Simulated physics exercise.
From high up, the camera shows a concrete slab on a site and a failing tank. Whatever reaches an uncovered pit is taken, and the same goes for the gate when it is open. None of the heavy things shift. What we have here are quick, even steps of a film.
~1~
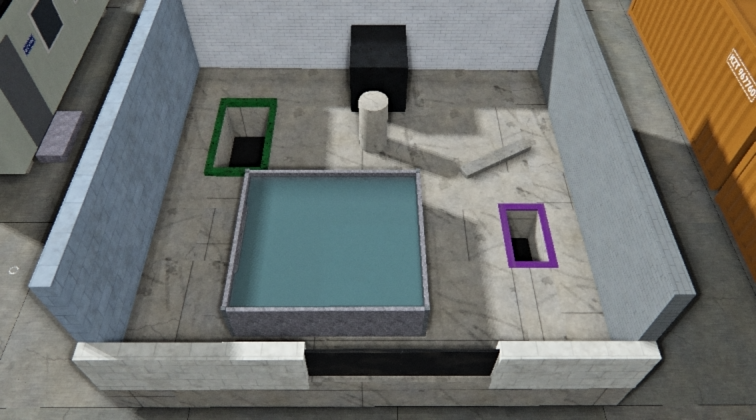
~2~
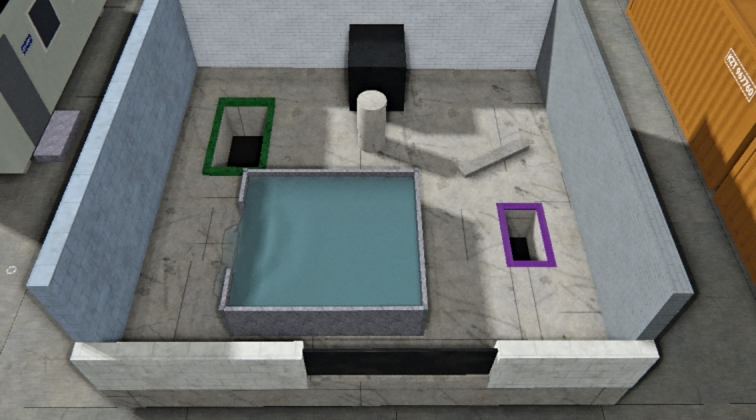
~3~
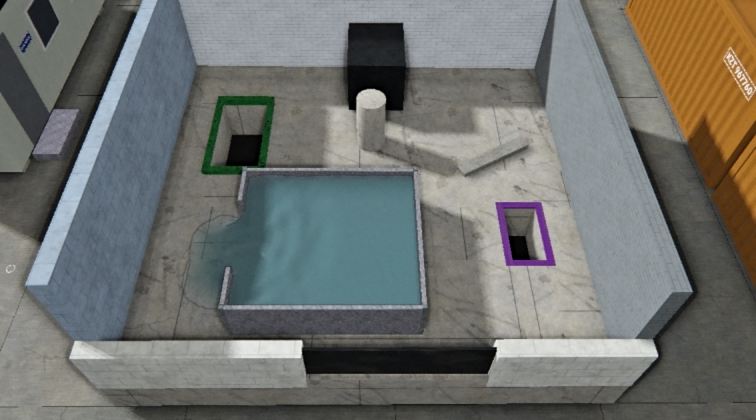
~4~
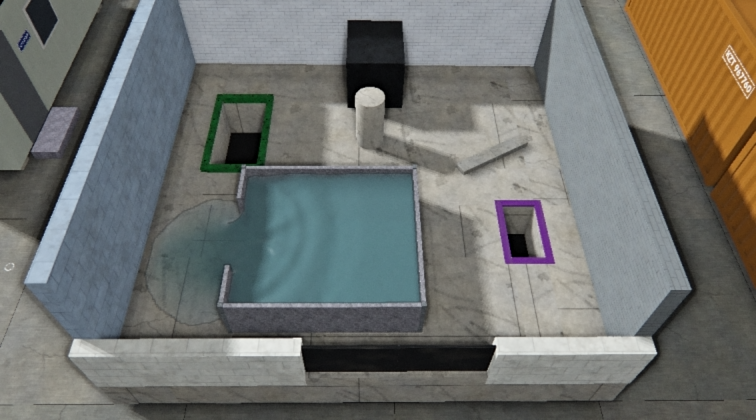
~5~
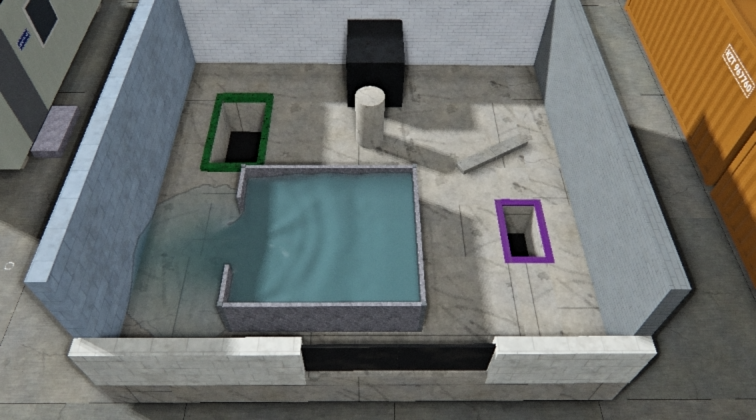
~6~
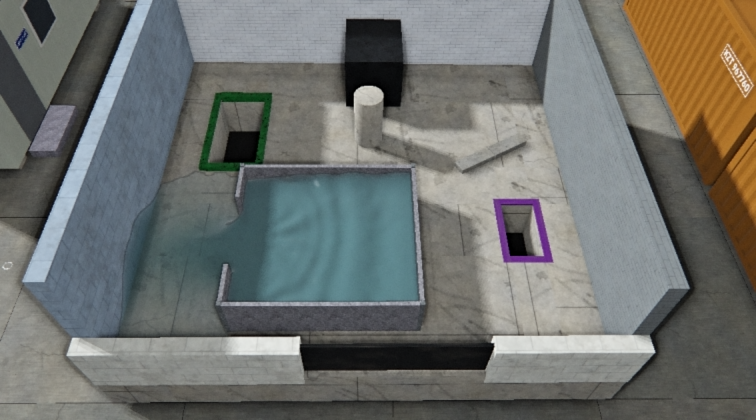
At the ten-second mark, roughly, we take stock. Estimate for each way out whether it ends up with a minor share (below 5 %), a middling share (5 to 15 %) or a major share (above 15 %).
The gate gets shy of five per cent. The green pit gets five to fifteen per cent. The purple pit gets five to fifteen per cent.
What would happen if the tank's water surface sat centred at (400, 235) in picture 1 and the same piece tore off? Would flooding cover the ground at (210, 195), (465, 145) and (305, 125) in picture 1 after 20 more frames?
In turn: Wet, dry, no water.
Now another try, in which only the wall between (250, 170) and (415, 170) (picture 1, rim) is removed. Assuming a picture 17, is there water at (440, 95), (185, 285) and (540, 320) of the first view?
The first would be drenched, the second still unwetted and the third still unwetted.
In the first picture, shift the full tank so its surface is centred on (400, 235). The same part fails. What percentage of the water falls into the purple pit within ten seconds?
Within ten seconds the purple pit takes 4 percent of the total.
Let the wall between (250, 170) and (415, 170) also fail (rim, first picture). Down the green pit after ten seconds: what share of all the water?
Green: About 14 %.
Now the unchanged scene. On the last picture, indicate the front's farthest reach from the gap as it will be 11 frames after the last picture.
Close to (194, 66).
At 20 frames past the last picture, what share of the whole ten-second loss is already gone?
Approximately 20 in a hundred, I think.
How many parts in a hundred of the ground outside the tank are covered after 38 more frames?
Roughly 70 percent, I reckon.
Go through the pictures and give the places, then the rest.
In the first picture, the water tank at (330, 237) is whole and still.
In the second picture, water pours out at (243, 252) and has run to a hidden place.
In the third picture, water pours out at (242, 253) and has run to (200, 233).
In the fourth picture, water pours out at (242, 252) and has run to (159, 240).
In the fifth picture, the front is at (155, 212), out from the gap at (241, 250).
In the sixth picture, water pours out at (240, 250) and has run to (160, 189).
A moment on, water covers 15 % of the floor; the gate 0 %, the green pit 0 %, the purple pit 0 %.
Next, water covers 25 % of the floor; the gate 0 %, the green pit 1 %, the purple pit 0 %.
Then, water covers 45 % of the floor; the gate 0 %, the green pit 3 %, the purple pit 0 %.
Later, water covers 70 % of the floor; the gate 0 %, the green pit 6 %, the purple pit 1 %.
In the end, water covers 90 % of the floor; the gate 0 %, the green pit 8 %, the purple pit 9 %.
